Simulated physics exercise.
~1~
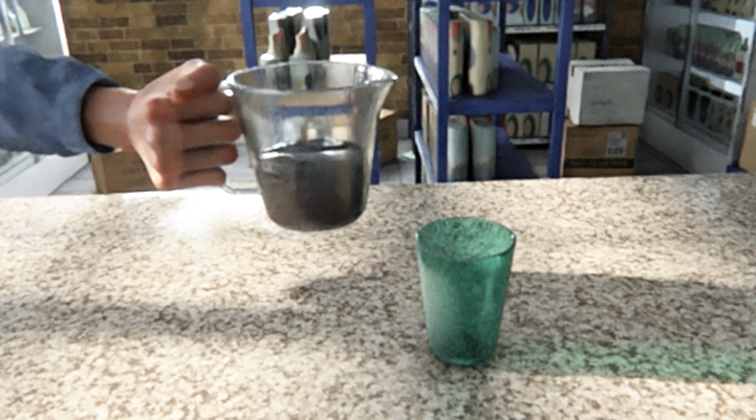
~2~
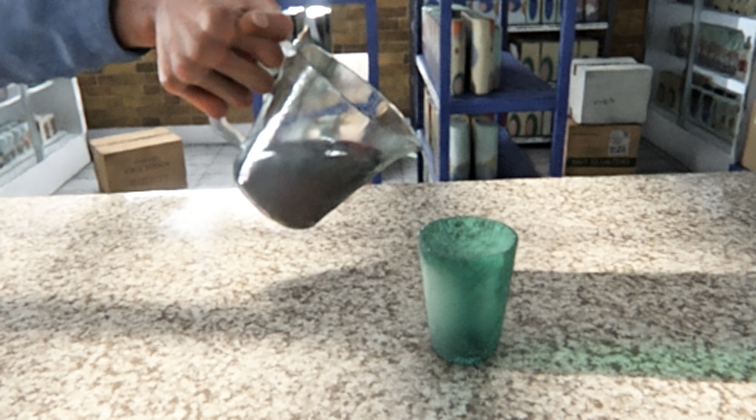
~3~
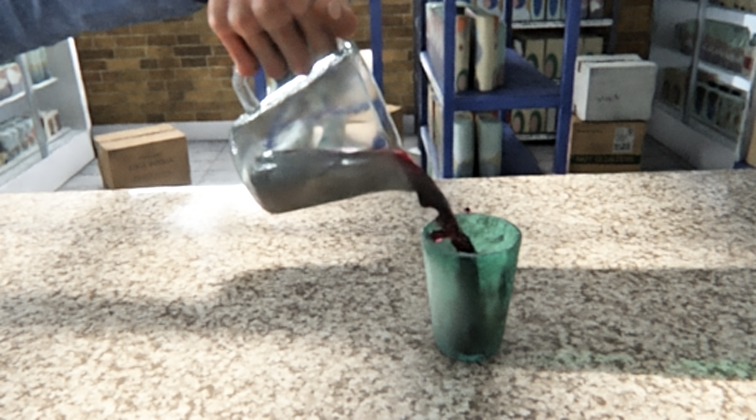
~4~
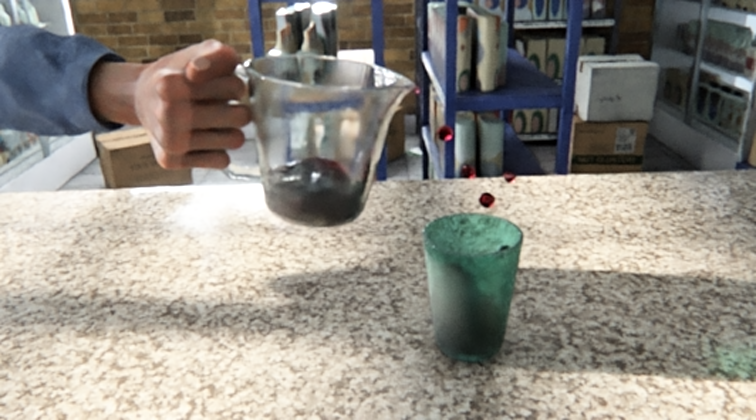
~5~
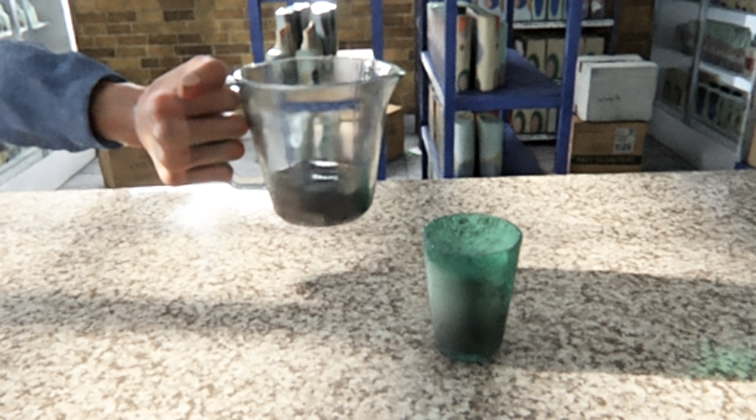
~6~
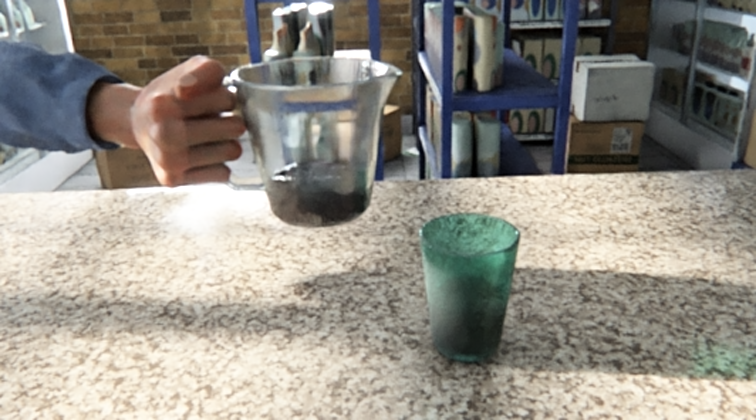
A hand tilts a clear glass jug of dark red wine to the right above a speckled counter, pouring a stream into a green tumbler, then swings it back upright as a few drops scatter above the rim, ending with wine in both the jug and the tumbler.
